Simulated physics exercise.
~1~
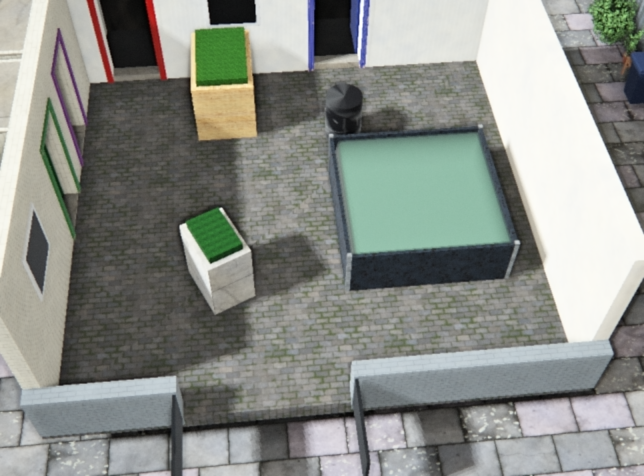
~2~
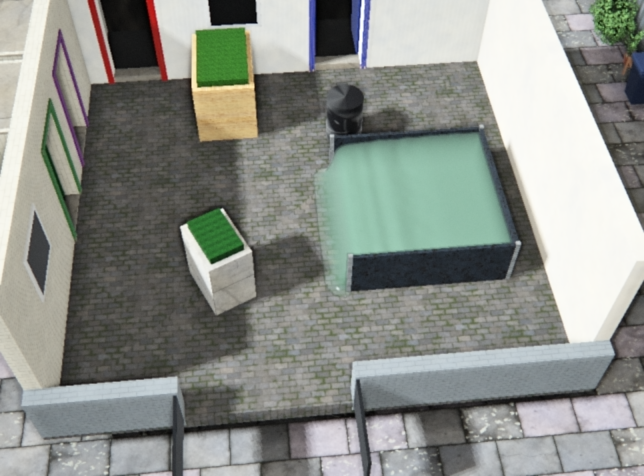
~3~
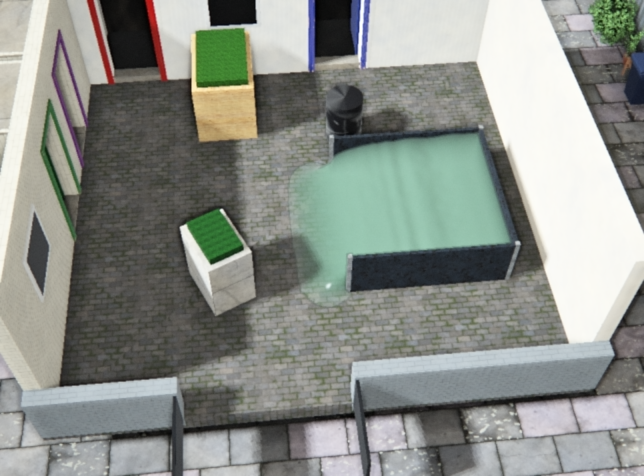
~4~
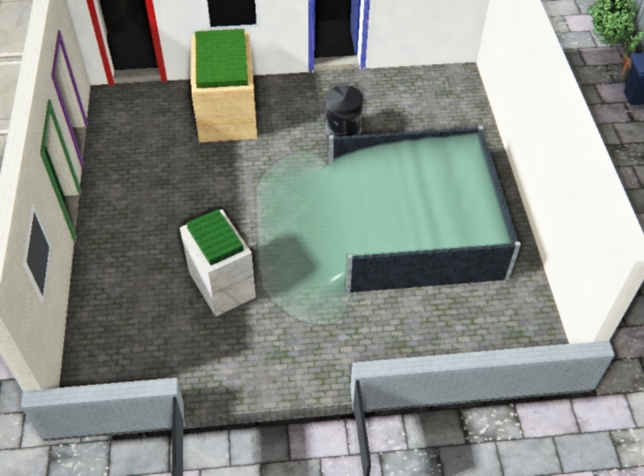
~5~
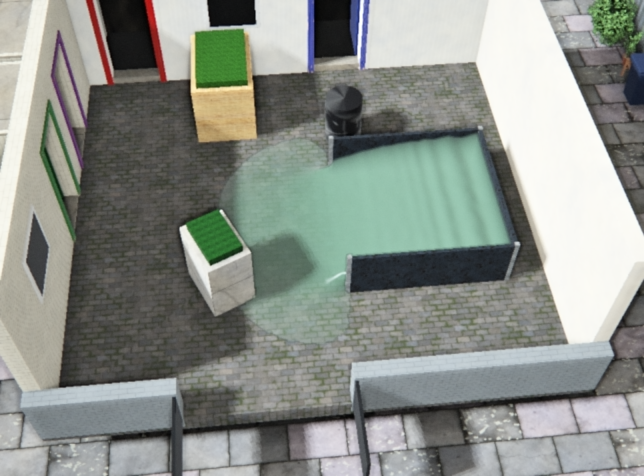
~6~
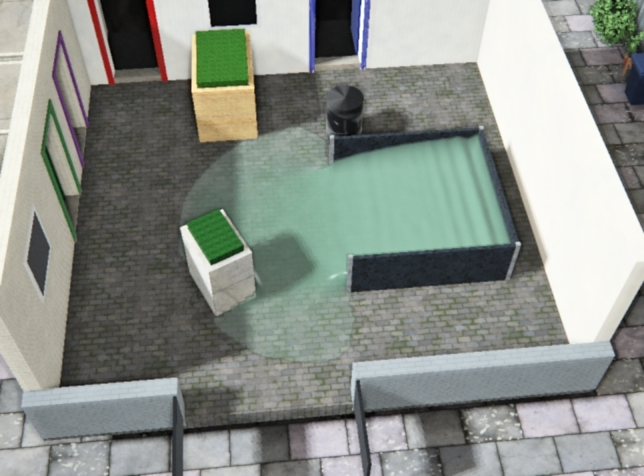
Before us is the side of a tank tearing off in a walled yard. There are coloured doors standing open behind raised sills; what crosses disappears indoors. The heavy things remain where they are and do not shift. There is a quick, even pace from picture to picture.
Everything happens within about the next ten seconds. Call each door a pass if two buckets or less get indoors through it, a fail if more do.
Green door: Fail, blue door: Pass, purple door: Fail, red door: Fail.
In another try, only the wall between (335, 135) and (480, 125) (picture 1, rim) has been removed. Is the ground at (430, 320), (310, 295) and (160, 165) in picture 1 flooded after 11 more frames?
In turn: Untouched, then untouched, then inundated.
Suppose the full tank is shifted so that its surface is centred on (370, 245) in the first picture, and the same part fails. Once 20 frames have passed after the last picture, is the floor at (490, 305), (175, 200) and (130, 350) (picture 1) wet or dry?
Parched, soaked, soaked.
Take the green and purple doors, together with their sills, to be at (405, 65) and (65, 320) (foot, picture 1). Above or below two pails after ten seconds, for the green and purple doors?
Well, the green one stays short of the threshold, while the purple one crosses the threshold.
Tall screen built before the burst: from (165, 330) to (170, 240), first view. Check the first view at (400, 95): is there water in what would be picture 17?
Looks like that place is unwetted.
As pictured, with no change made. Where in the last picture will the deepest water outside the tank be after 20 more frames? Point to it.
I would choose the pixel (92, 86).
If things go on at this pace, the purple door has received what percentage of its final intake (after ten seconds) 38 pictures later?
My estimate is close to 90 per cent.
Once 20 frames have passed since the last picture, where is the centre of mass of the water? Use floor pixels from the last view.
Centre of the water: Near (248, 221).
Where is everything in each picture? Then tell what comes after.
Still water in the tank at (419, 191), in the first picture.
The front is at (329, 169), out from the gap at (341, 218), in the second picture.
Water pours out at (341, 219) and has run to (324, 302), in the third picture.
The front is at (299, 155), out from the gap at (341, 221), in the fourth picture.
Water pours out at (340, 222) and has run to (268, 150), in the fifth picture.
Water pours out at (341, 222) and has run to (193, 193), in the sixth picture.
A moment on, water covers 40 % of the floor; the green door over two buckets in, the blue door not reached, the purple door not reached, the red door not reached.
Next, water covers 50 % of the floor; the green door far over two buckets in, the blue door not reached, the purple door over two buckets in, the red door not reached.
Then, water covers 60 % of the floor; the green door far over two buckets in, the blue door wet at the sill, nothing in, the purple door far over two buckets in, the red door under two buckets in.
Later, water covers 70 % of the floor; the green door far over two buckets in, the blue door wet at the sill, nothing in, the purple door far over two buckets in, the red door over two buckets in.
In the end, water covers 90 % of the floor; the green door far over two buckets in, the blue door wet at the sill, nothing in, the purple door far over two buckets in, the red door over two buckets in.
